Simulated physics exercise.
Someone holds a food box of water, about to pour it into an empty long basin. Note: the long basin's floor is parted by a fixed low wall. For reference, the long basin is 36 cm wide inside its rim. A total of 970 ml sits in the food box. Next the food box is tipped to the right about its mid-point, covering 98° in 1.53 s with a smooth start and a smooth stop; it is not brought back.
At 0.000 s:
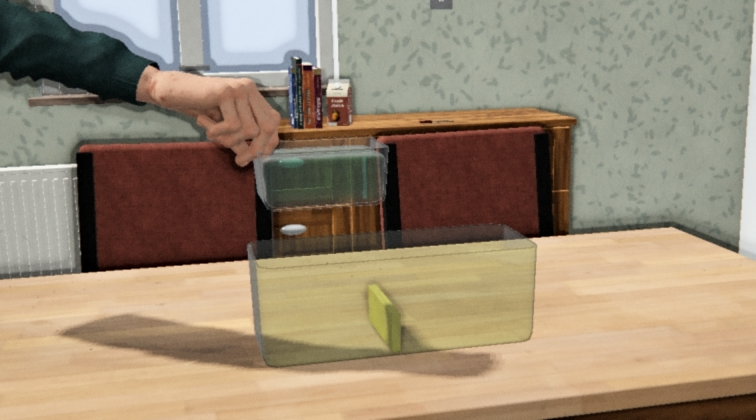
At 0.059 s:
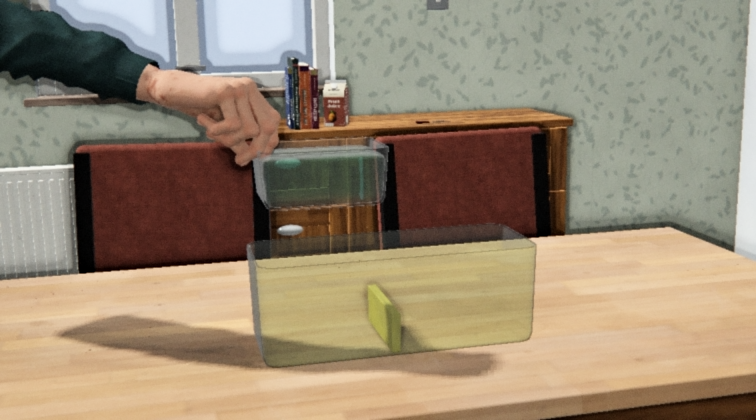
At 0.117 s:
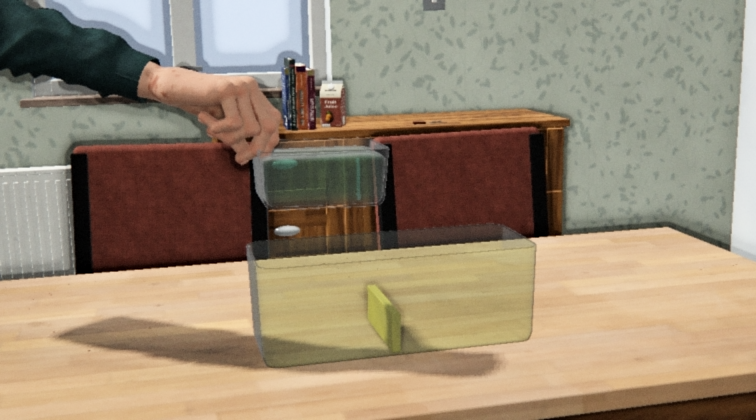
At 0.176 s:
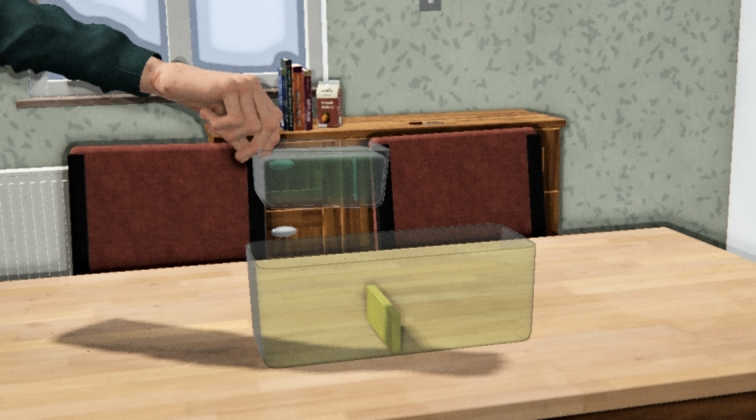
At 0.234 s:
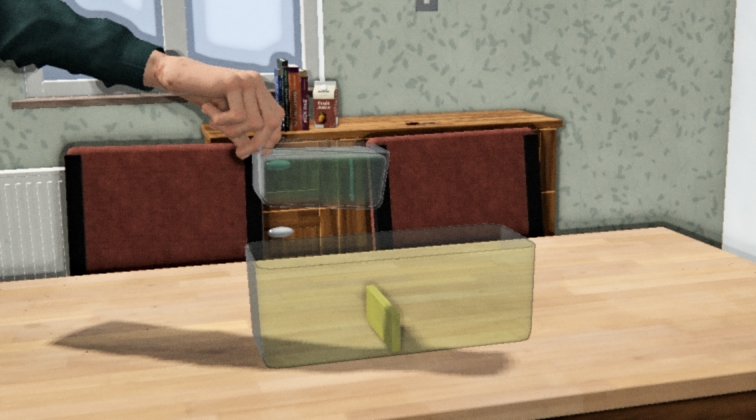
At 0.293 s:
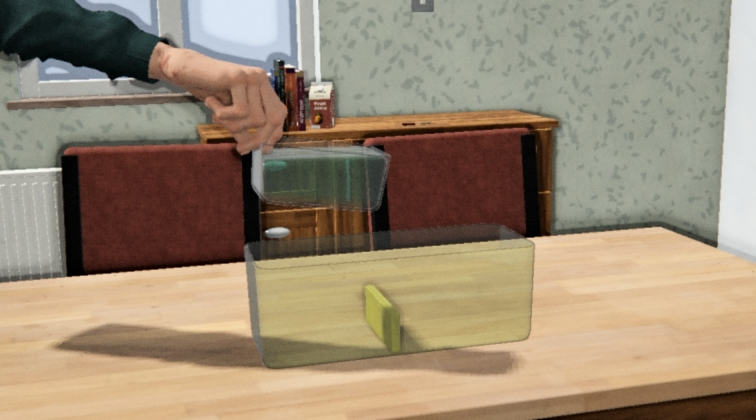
A hand in a dark green sleeve holds a clear food box of water above a wooden table in a dining room, seen from the front and slightly above. Below it stands a long, clear yellowish basin with a small yellow-green wall inside, before two red chairs, a wooden cabinet and books. The hand slowly tilts the box slightly rightward while the view drifts slightly, shifting the background left.
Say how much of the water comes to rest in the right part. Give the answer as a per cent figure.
About 82 per cent comes to rest there.
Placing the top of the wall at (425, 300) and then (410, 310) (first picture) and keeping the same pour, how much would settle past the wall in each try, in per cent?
One try each: Around 55 percent and then around 60 percent.
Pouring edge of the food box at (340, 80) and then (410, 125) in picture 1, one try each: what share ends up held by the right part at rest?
Roughly 65 per cent the first time and 90 per cent the second.
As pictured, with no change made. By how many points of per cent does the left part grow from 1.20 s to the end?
I'd put it near 9 percent.
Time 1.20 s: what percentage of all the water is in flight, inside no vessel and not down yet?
Around 4 per cent of the liquid is in flight.
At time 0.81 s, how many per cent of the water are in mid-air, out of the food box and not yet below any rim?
My guess is roughly 28 %.
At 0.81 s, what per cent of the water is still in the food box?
I'd estimate some 50 % remains.
Then, 0.81 s in, the tilt is 54° and 49 per cent is still to pour, 0 is left of the wall and 23 right of it.
Then, 1.20 s in, the tilt is 87° and 11 per cent is still to pour, 5 is left of the wall and 76 right of it.
Then, 1.60 s in, the tilt is 98° and 1 per cent is still to pour, 13 is left of the wall and 82 right of it.
Then, 2.03 s in, the tilt is 98° and 0 per cent is still to pour, 14 is left of the wall and 82 right of it.
Finally, 14 per cent lies left of the wall, 82 right of it and 4 outside.
